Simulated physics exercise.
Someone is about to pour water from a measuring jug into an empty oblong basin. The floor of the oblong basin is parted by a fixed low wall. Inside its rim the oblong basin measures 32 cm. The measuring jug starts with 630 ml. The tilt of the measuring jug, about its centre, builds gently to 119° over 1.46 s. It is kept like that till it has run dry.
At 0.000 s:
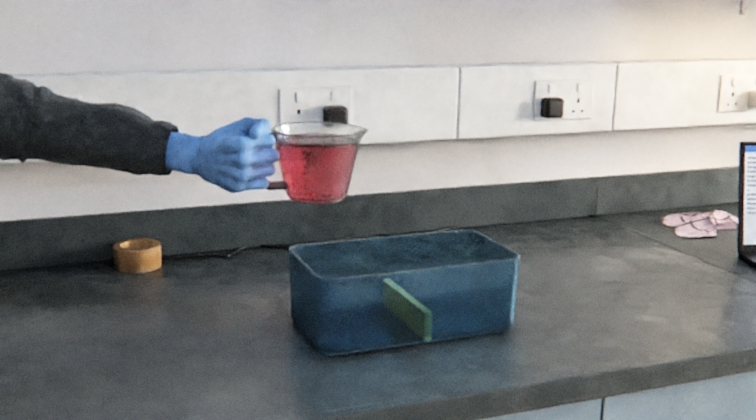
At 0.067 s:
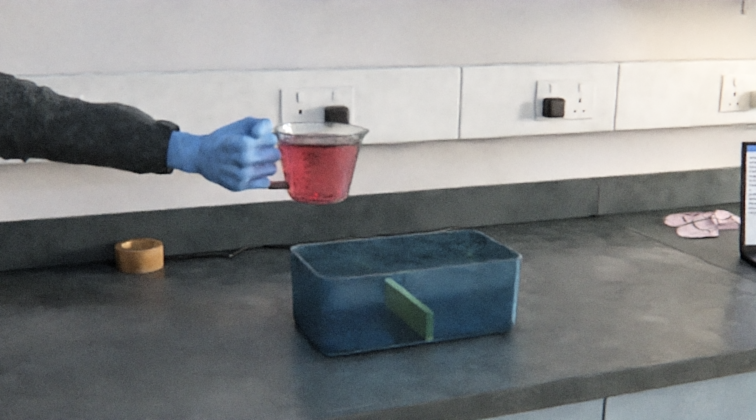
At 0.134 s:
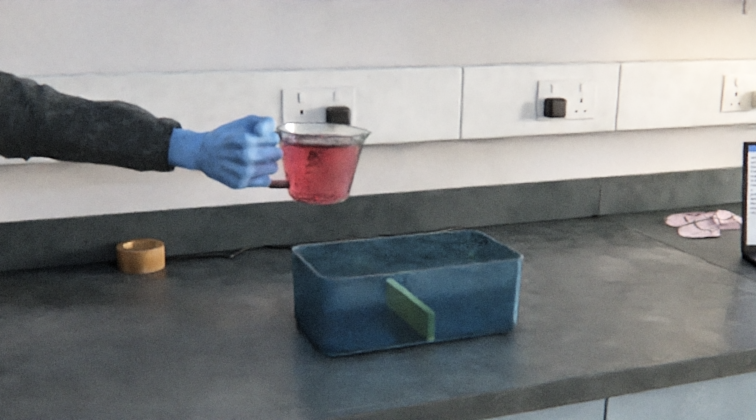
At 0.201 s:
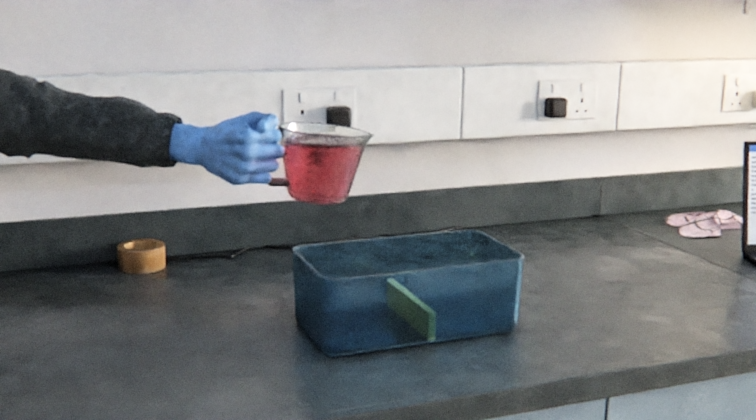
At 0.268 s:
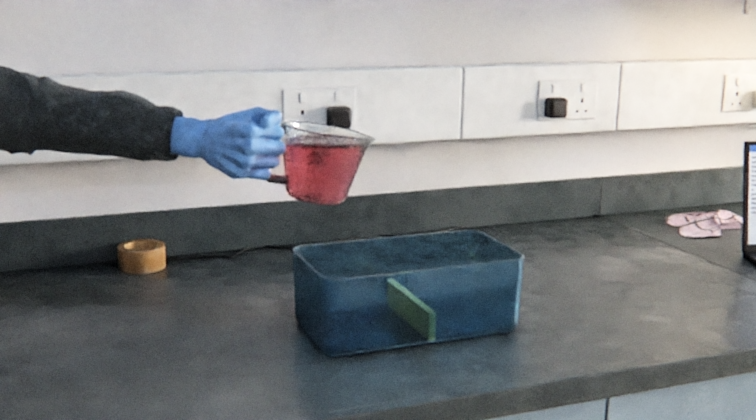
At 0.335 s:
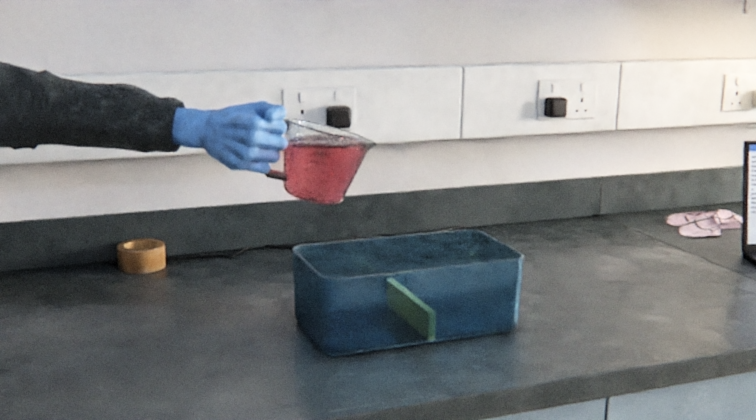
A blue-gloved hand holds a clear measuring jug of red liquid above an oblong blue basin on a dark worktop, keeping it almost level at first. The hand then gradually tilts the jug a little to the right, its rim dipping on that side, while the basin stays still.
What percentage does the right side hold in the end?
Roughly 45 per cent is past the wall.
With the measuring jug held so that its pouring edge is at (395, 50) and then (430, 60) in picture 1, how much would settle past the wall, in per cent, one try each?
In turn about 90 and 65 per cent.
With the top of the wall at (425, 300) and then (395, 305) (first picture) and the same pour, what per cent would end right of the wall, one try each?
In turn about 10 and 70 per cent.
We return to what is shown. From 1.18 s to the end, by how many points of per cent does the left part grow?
About 5 per cent.
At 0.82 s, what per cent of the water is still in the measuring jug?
About 52 per cent.
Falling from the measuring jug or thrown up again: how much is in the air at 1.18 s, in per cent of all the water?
About 5 per cent.
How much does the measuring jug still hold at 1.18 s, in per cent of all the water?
Near 3 in a hundred.
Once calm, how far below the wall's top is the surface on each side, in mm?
Left about 30 mm, right about 32 mm.
Then, 0.82 s in, the tilt is 71° and 53 per cent is still to pour, 5 is left of the wall and 18 right of it.
Then, 1.18 s in, the tilt is 109° and 3 per cent is still to pour, 49 is left of the wall and 44 right of it.
Then, 1.55 s in, the tilt is 119° and 0 per cent is still to pour, 54 is left of the wall and 45 right of it.
Then, 1.96 s in, the tilt is 119° and 0 per cent is still to pour, 54 is left of the wall and 45 right of it.
Finally, 54 per cent lies left of the wall, 45 right of it and 1 outside.
